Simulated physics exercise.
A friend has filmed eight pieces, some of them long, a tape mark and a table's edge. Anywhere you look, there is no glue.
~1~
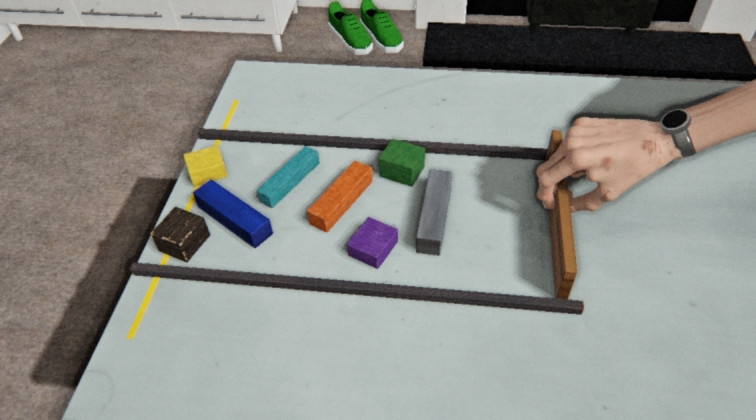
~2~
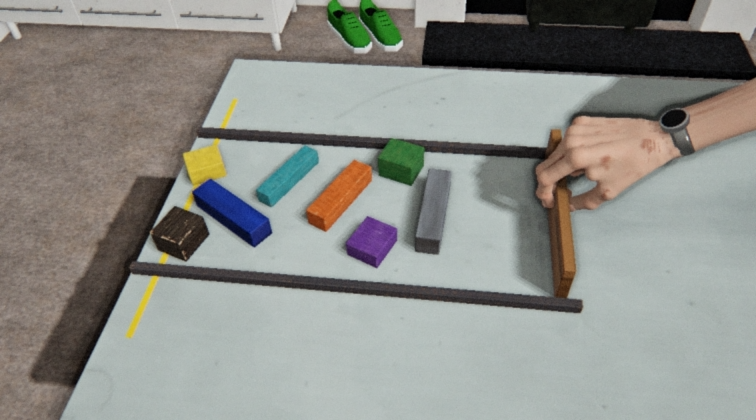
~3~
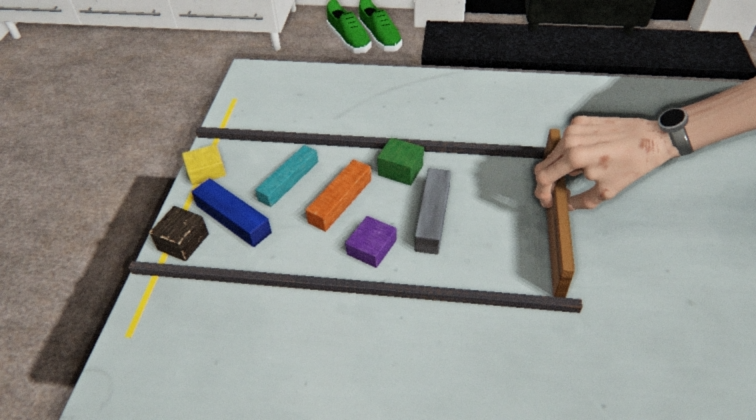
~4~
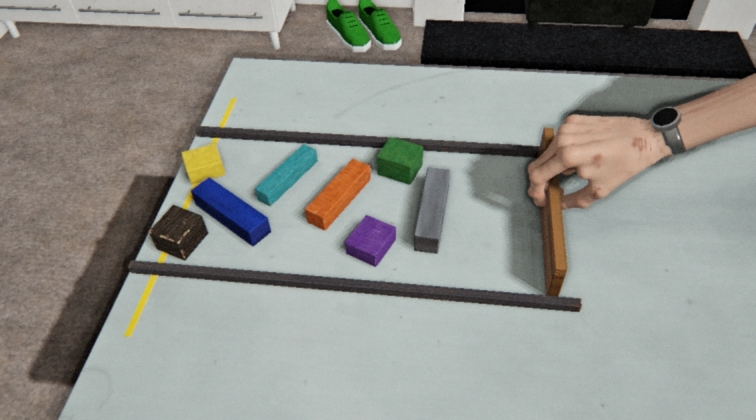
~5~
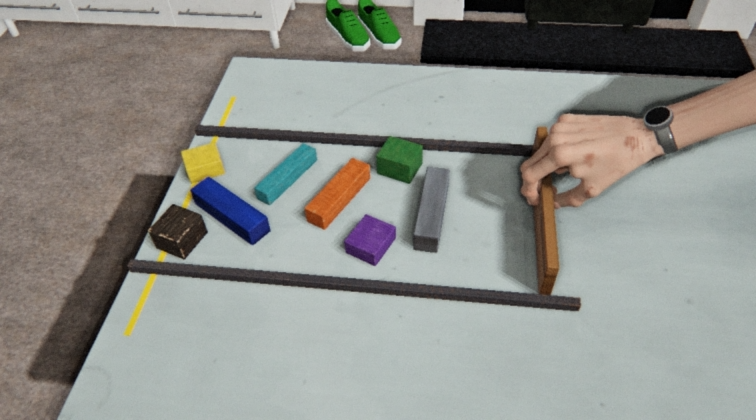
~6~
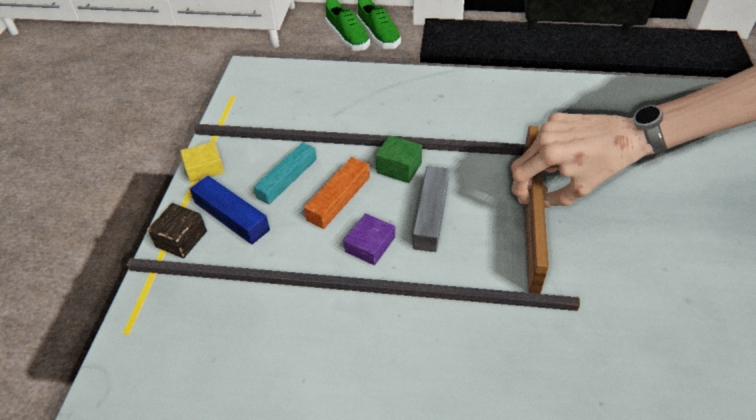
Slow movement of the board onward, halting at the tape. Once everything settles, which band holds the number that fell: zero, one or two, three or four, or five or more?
It is in the band five or more.
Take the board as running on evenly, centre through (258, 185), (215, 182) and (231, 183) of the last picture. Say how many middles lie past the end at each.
Counts per position: 1 / 4 / 3.
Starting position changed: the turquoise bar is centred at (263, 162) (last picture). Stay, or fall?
It simply slips off.
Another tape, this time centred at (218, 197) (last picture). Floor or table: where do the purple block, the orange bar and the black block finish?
The purple block: It is still there. The orange bar: It is still there. The black block: It is gone.
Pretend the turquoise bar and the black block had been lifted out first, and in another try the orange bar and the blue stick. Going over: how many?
I'd say 3 the first time and 3 the second time.
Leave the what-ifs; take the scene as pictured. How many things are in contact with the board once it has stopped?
2 in contact.
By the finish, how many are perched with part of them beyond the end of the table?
Expected count: 1.
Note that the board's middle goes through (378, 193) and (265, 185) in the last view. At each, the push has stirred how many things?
The count is 4 at the first point and 8 at the second.
Soon after, none off yet; yellow block at rest near (203, 162); black block at rest near (178, 230); blue stick at rest near (229, 209).
Then, none off yet; yellow block at rest near (203, 162); black block at rest near (178, 230); blue stick moving near (226, 211).
Further on, none off yet; yellow block moved about its own width near (176, 155); black block tipped well over near (119, 250); blue stick moved about its own width near (150, 209).
At rest, the number that fall off is five or more; fallen, purple block, orange bar, turquoise bar, blue stick, black block and yellow block.
